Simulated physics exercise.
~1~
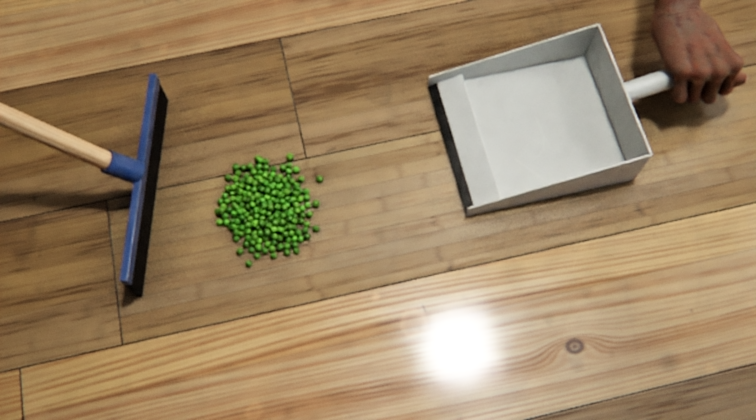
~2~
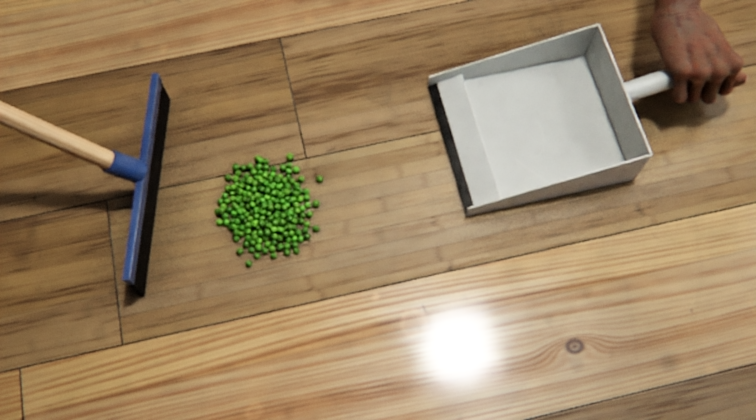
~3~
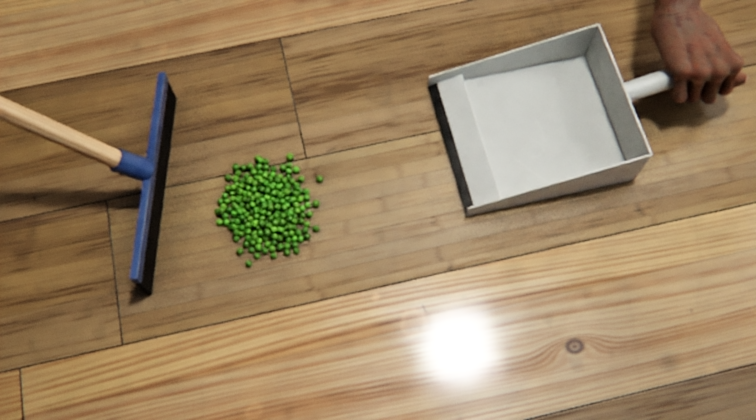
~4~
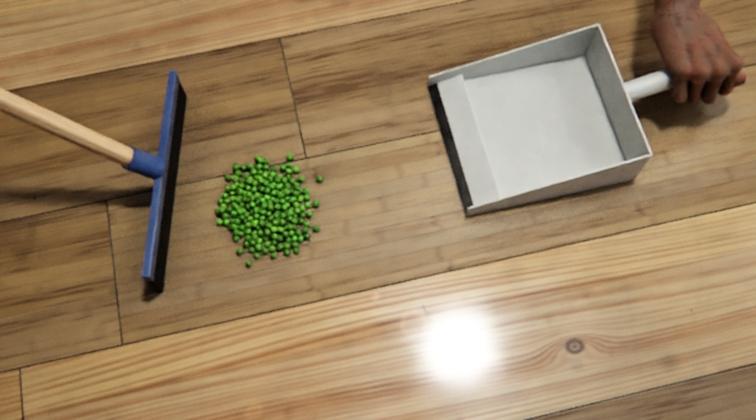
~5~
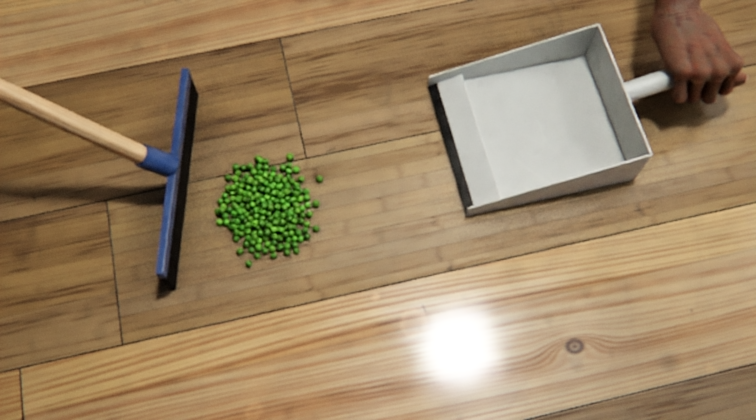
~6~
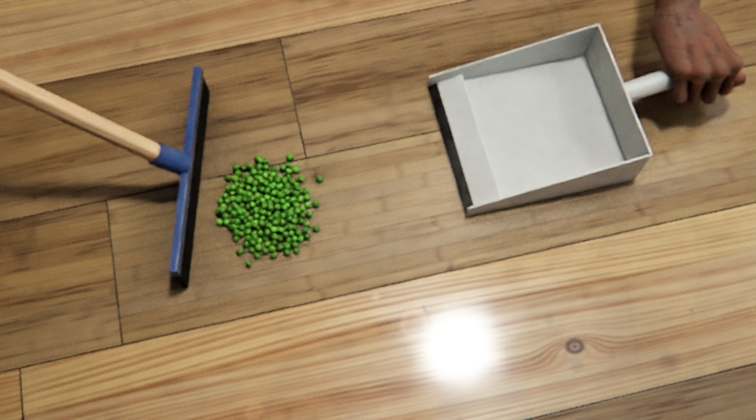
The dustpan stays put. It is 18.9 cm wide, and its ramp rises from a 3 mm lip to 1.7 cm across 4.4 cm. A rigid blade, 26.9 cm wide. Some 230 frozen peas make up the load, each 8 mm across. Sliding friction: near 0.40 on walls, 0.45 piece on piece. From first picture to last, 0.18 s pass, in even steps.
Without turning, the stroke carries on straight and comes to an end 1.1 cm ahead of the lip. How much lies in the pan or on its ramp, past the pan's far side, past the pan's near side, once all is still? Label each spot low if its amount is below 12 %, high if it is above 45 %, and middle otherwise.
Pan: Low, far side: Low, near side: Middle.
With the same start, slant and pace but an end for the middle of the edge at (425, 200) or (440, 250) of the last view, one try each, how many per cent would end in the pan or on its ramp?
Some 5 per cent on the first try, 10 per cent on the second.
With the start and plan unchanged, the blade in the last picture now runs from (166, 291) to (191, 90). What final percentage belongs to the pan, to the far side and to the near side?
That ends as pan 5, far 0, and near 65.
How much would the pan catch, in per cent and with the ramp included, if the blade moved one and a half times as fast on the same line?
Then around 5 per cent.
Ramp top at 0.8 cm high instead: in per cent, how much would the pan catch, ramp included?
That change would give about 0 per cent.
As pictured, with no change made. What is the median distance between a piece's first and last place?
That distance is close to 22 cm.
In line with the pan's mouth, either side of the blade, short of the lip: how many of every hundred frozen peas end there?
I'd put it near 65 per cent.
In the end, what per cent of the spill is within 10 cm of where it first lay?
It comes to near 0 percent.
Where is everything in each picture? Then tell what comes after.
The first picture shows blade from (127, 280) to (155, 81), moved 0.0 cm, 0 of the pieces shifted so far; middle of the pieces at (265, 207); pan at (543, 129).
The second picture shows blade from (129, 280) to (157, 81), moved 0.3 cm, 0 of the pieces shifted so far; middle of the pieces at (265, 207).
The third picture shows blade from (137, 279) to (164, 80), moved 1.1 cm, 0 of the pieces shifted so far; middle of the pieces at (265, 207).
The fourth picture shows blade from (149, 276) to (175, 78), moved 2.5 cm, 0 of the pieces shifted so far; middle of the pieces at (265, 207).
The fifth picture shows blade from (162, 274) to (187, 76), moved 4.0 cm, 0 of the pieces shifted so far; middle of the pieces at (265, 207).
The sixth picture shows blade from (176, 271) to (199, 74), moved 5.5 cm, 0 of the pieces shifted so far; middle of the pieces at (265, 207); pan at (543, 129).
Then, 0.31 s after the last picture, middle of the blade 19 cm from the lip; 0 % over the lip, far side 0 %, near side 15 %.
Then, 0.52 s after the last picture, middle of the blade 10 cm from the lip; 0 % over the lip, far side 0 %, near side 25 %.
Then, 0.85 s after the last picture, middle of the blade 4 cm from the lip; 0 % over the lip, far side 0 %, near side 35 %.
In the end, pan 0 %, far side 0 %, near side 35 %, in front of the lip or behind the blade 65 %.
